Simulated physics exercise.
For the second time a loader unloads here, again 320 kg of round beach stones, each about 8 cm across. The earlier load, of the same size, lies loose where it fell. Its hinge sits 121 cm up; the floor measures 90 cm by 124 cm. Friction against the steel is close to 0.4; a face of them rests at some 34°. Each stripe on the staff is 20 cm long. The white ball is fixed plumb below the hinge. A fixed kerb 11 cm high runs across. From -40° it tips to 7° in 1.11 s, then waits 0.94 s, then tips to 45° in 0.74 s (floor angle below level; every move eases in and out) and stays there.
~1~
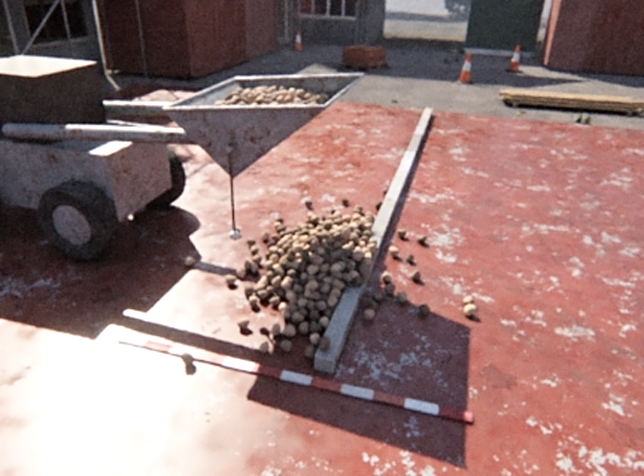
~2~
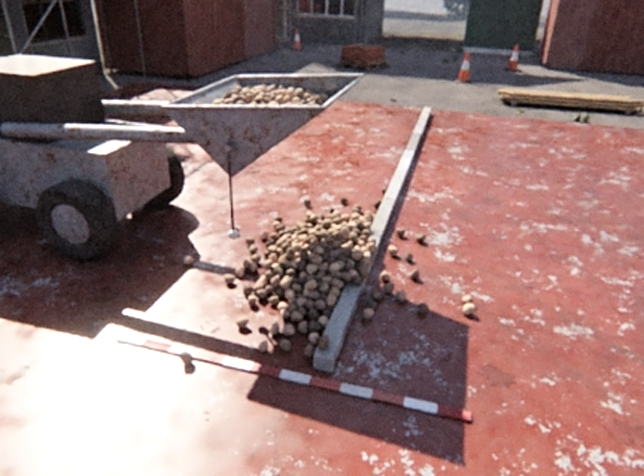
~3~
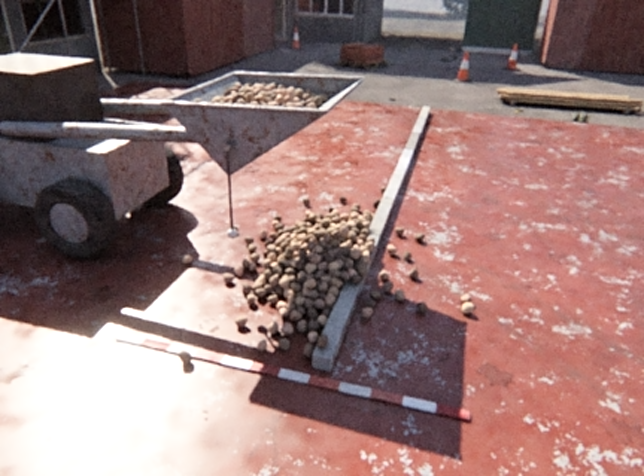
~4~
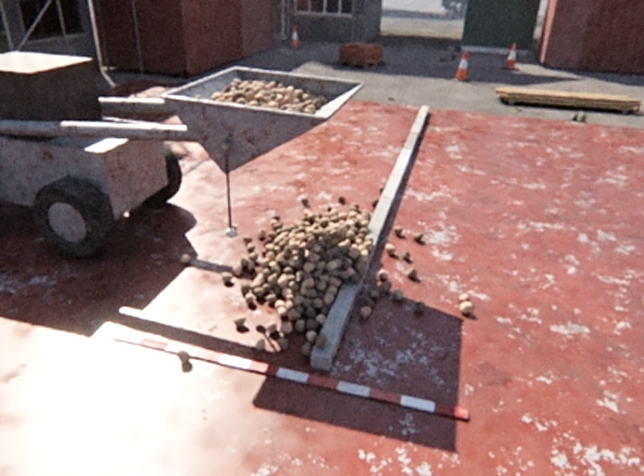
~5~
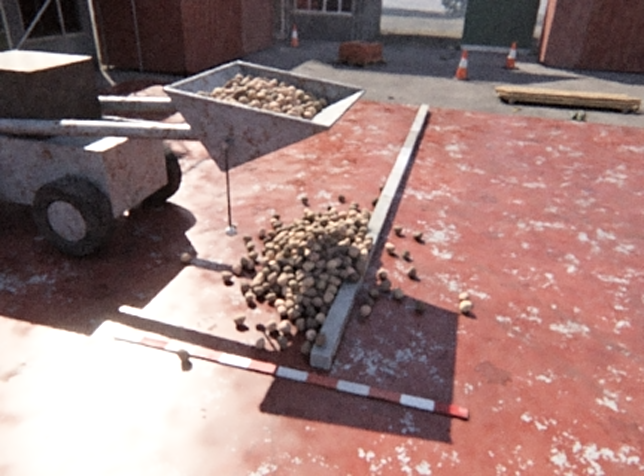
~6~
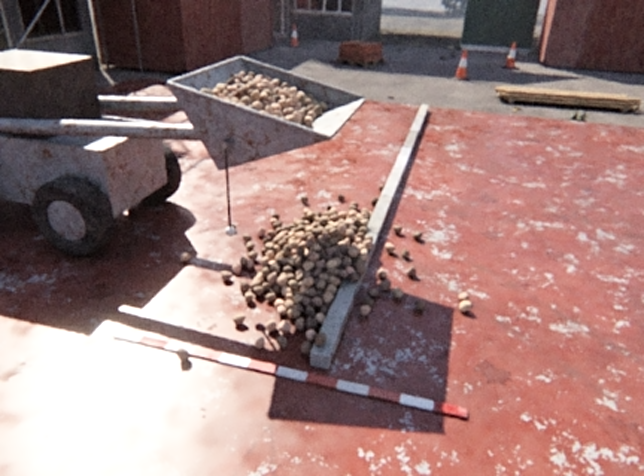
A grey, weathered loader stands at the left of a sunlit, worn red yard, seen from above, with sheds and orange cones behind. Its bucket holds brownish round stones above a loose heap of similar stones, mostly left of a pale kerb, with a red-and-white staff in front. The bucket tips slowly forward, its lip lowering and its shadow shifting, while the heap lies still and the camera drifts barely.
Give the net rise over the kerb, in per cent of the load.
About 47 per cent.
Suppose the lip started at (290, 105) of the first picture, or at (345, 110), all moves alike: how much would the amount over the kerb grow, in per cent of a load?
First some 10, then 65 per cent.
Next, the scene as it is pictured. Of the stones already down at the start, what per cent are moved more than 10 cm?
About 10 per cent.
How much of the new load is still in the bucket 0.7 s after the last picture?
About 100 per cent.
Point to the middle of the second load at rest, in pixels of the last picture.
Around (361, 255).
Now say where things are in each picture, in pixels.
The first frame shows lip at (325, 108), floor tilted -40°, highest stones at (276, 97). The earlier load is highest near (336, 246), 23 cm above ground level, 96 % on this side of the kerb, 4 % over the kerb.
In the second frame, the bucket is at -39°, its lip at (325, 108); the top of the load is at (270, 96).
In the third frame, the bucket is at -36°, its lip at (326, 113); the top of the load is at (259, 92).
In the fourth frame, the bucket is at -32°, its lip at (327, 120); the top of the load is at (250, 89).
The fifth frame shows lip at (329, 128), floor tilted -27°, highest stones at (245, 85).
The sixth frame shows lip at (330, 138), floor tilted -22°, highest stones at (249, 82).
Then, 0.4 s after the last picture the floor is at -0°; in per cent of one load, 100 in the bucket, 96 on this side of the kerb, 4 over the kerb; the foremost stones are at (420, 279).
Then, 0.7 s after the last picture the floor is at 7°; in per cent of one load, 100 in the bucket, 96 on this side of the kerb, 4 over the kerb; the foremost stones are at (420, 279).
Then, 2.8 s after the last picture the floor is at 45°; in per cent of one load, 0 in the bucket, 160 on this side of the kerb, 40 over the kerb; the foremost stones are at (477, 295).
Then, 5.5 s after the last picture the floor is at 45°; in per cent of one load, 0 in the bucket, 149 on this side of the kerb, 51 over the kerb; the foremost stones are at (477, 295). Net gain over the kerb, 47.
